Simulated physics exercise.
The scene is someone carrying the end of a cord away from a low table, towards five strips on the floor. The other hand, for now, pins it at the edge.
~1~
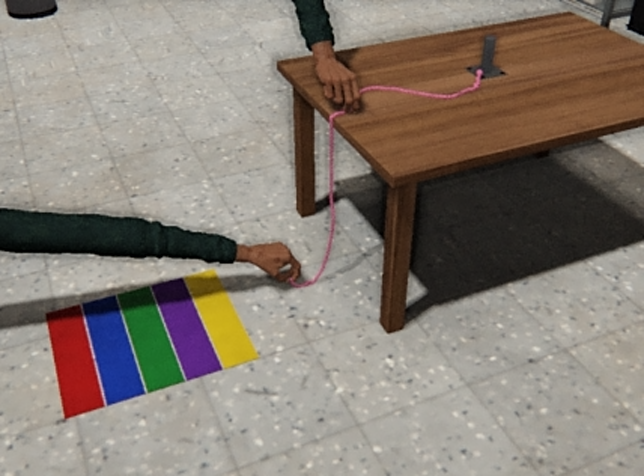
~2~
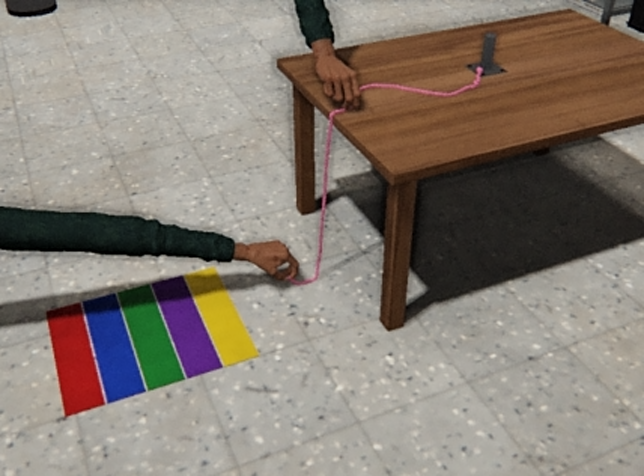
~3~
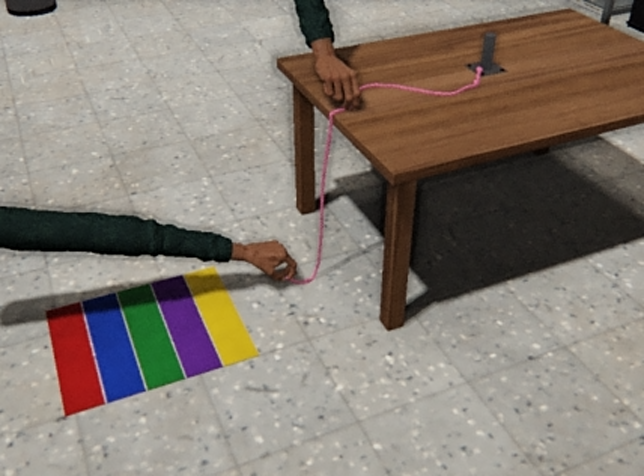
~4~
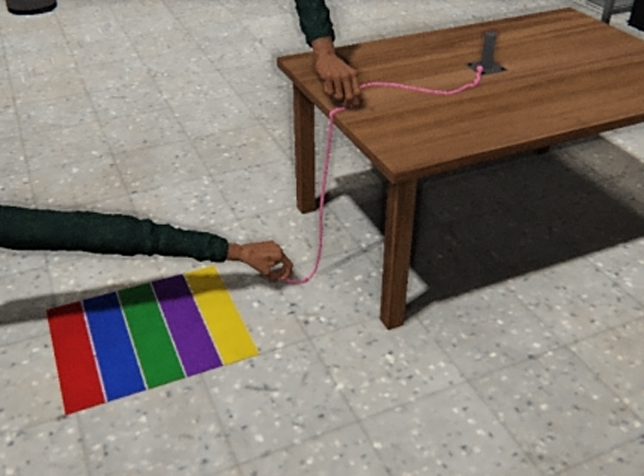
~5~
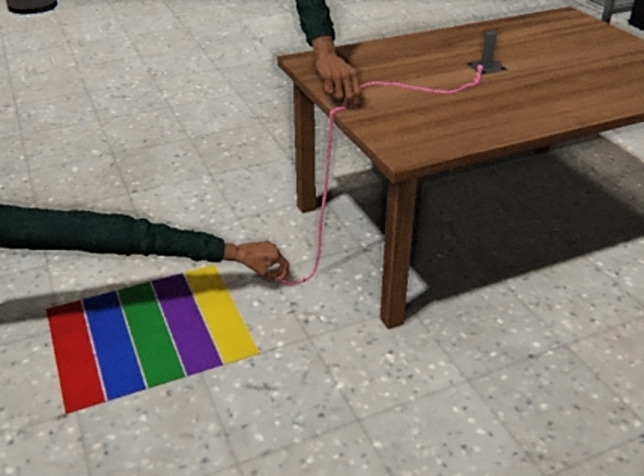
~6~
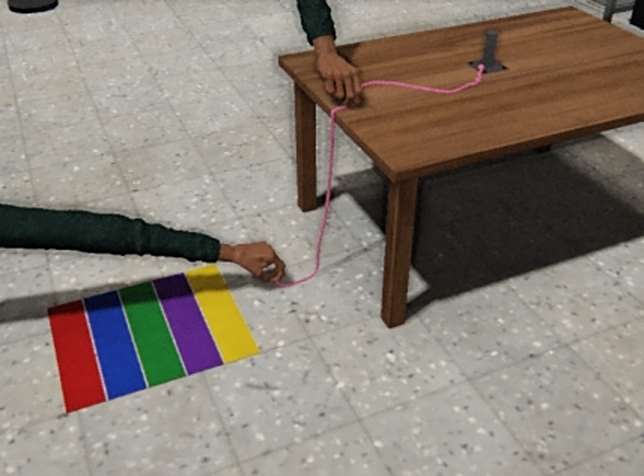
On a pale speckled floor beside a low wooden table, one hand pins a pink cord at the table's edge while another holds its end near five coloured strips. The lower hand draws the end slightly left, towards the yellow strip, as the upper hand stays in place and the cord hangs slack between them.
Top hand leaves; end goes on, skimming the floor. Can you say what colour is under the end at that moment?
Yes, it is blue.
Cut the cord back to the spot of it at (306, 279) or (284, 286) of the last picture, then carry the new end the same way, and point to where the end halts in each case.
First try near (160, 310), second near (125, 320).
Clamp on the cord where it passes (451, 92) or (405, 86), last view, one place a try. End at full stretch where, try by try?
It would be somewhere around (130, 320) the first time and (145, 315) the second.
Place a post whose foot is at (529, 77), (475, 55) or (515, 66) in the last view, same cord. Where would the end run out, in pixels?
Going through them in sequence: (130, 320), (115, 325) and finally (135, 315).
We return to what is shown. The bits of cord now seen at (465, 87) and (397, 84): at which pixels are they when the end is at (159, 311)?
Point 1 - (431, 79); point 2 - (368, 95).
Early on, end near (159, 311); over green.
Midway, end near (124, 321); over blue.
At the end of the slack, end near (102, 327); over blue. The end stops over the blue strip.
